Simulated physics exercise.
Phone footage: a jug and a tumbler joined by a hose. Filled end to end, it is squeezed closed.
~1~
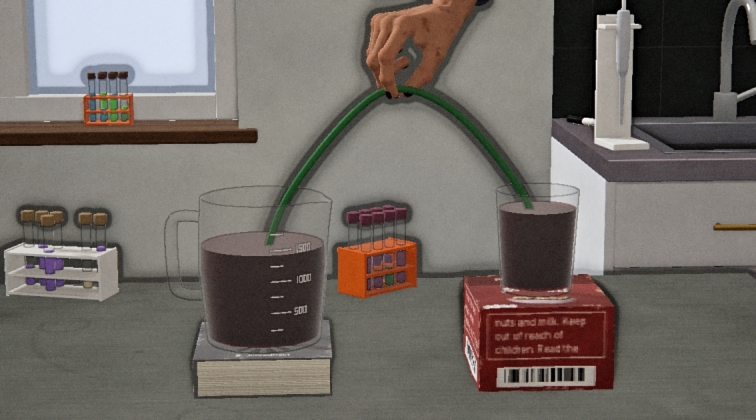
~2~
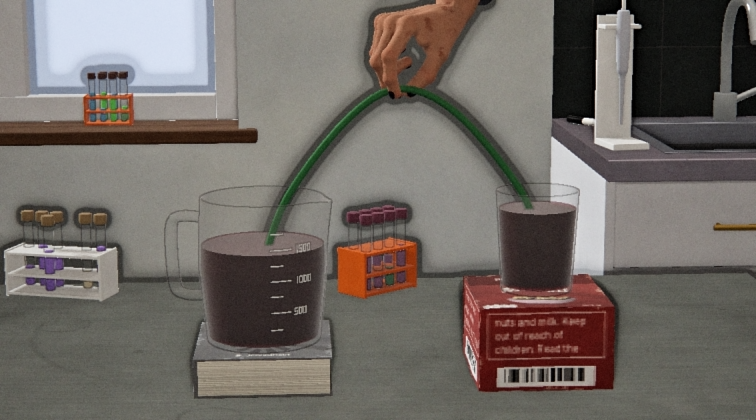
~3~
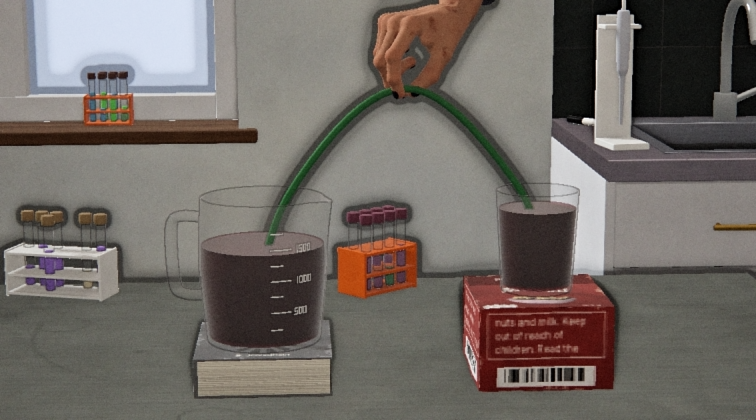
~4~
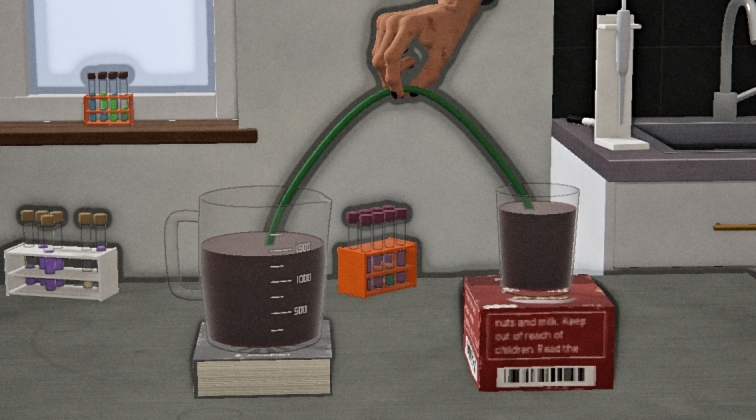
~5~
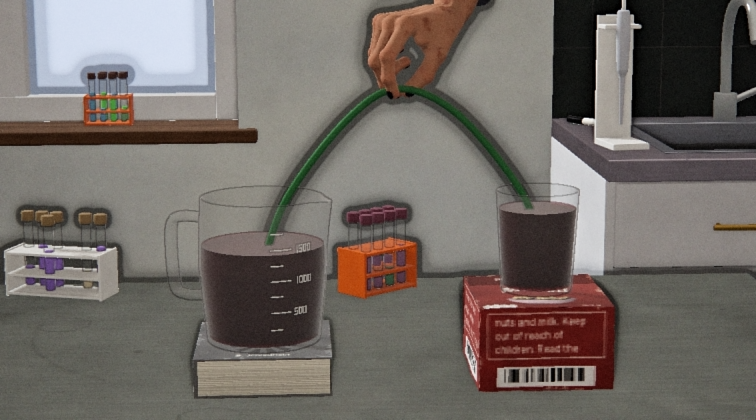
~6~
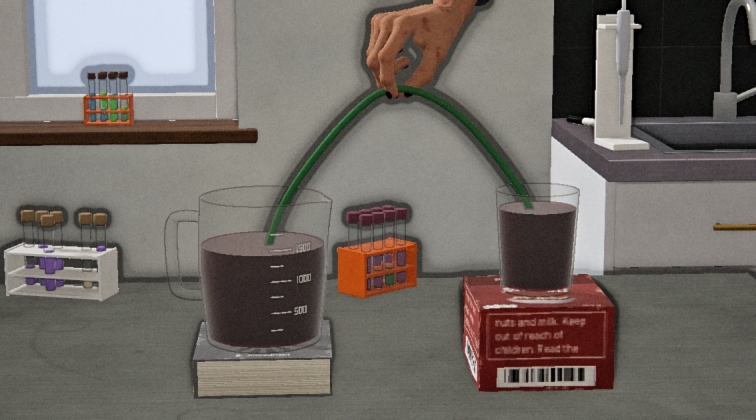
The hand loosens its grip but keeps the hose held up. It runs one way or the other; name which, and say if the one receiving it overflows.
Flow - the left way, taker - no overflow.
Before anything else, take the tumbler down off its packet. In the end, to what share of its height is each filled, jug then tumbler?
In the order asked, around 40 and then 100 per cent.
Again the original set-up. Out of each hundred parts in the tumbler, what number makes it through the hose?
Near 35 in a hundred.
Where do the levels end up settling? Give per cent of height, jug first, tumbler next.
About 70 %, then 55 %.
Soon after, the jug is about two thirds full; the tumbler is about three quarters full.
Later, the jug is about two thirds full; the tumbler is about two thirds full.
In the end, the jug is about three quarters full; the tumbler is about half full; the two surfaces are level.
